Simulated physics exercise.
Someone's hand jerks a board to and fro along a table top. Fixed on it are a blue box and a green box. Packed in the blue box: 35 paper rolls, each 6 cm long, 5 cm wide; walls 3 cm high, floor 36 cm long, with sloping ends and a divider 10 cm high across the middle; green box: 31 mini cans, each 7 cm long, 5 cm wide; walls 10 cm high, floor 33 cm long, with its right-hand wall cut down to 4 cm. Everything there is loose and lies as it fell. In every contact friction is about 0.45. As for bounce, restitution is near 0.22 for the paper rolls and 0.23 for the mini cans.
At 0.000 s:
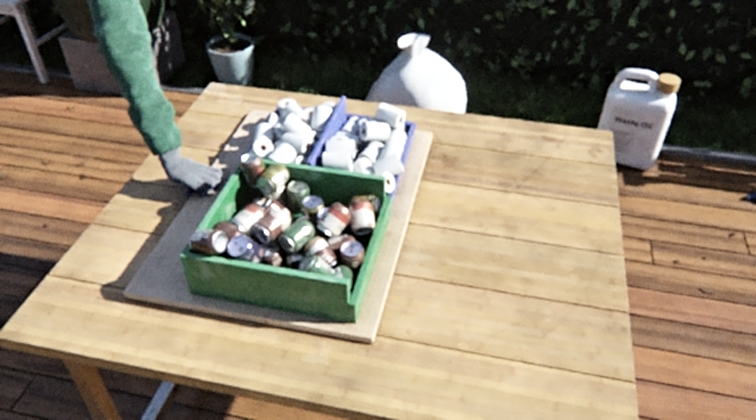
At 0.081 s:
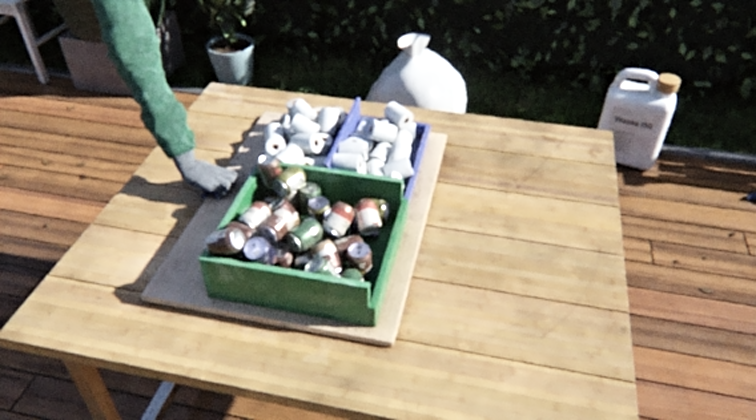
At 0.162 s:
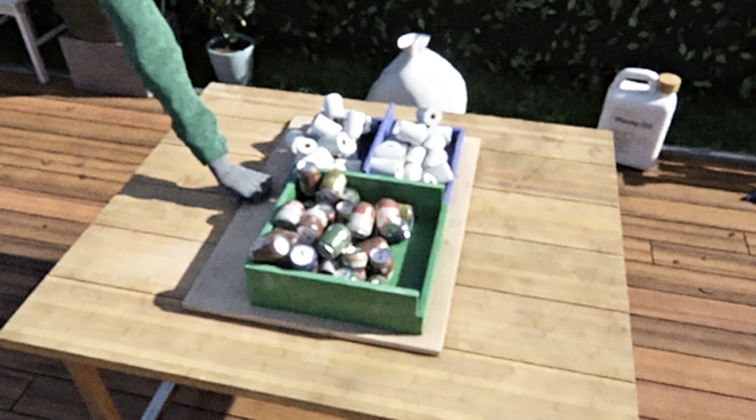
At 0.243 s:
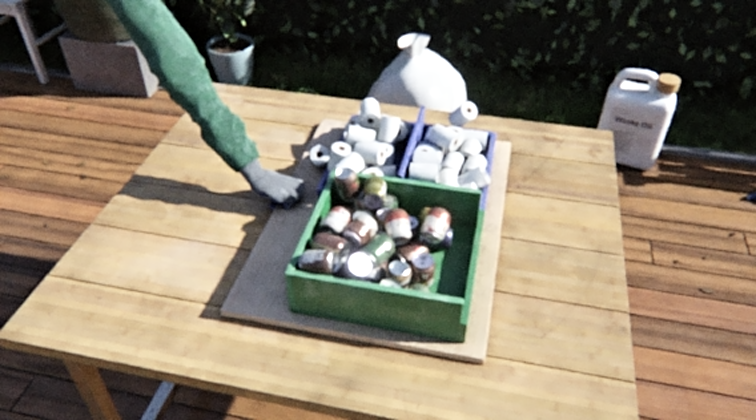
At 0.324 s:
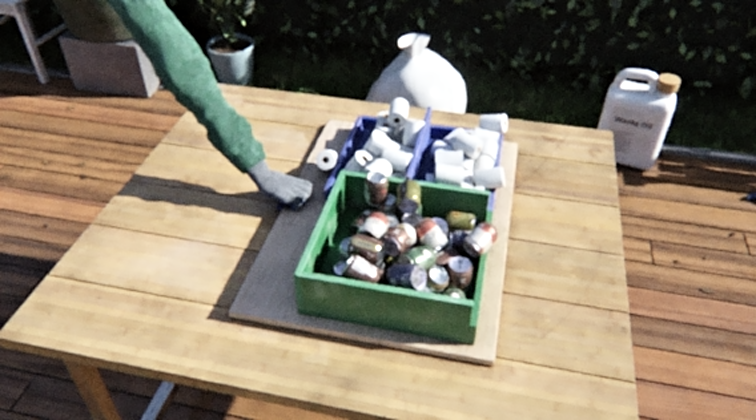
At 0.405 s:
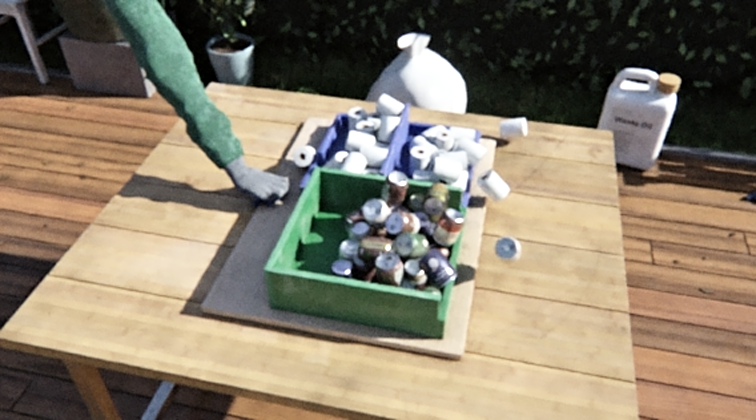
A gloved hand on a green-sleeved arm slides a board rightward across a wooden table on a sunlit deck, seen from above by a still camera. The board carries a green box of mini cans in front of a divided blue box of white rolls, with a white sack and jug beyond. The load shifts about inside, then the board jerks back left as rolls and a can fly out rightward.
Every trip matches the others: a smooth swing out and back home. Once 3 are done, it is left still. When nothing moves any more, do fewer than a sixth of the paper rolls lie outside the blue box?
I expect it to lose a bigger share than one sixth.
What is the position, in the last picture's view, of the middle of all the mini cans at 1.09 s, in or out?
Their middle is at about (361, 246).
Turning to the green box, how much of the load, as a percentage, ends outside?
Green box: 25%.
After 0.71 s, blue box 27 in, 8 out and green box 26 in, 5 out.
After 1.09 s, blue box 24 in, 11 out and green box 24 in, 7 out.
After 1.63 s, blue box 22 in, 13 out and green box 24 in, 7 out.
Final count (at 2.31 s), blue box 22 in, 13 out and green box 23 in, 8 out. Asked share, 13 of 35, 37 per cent.
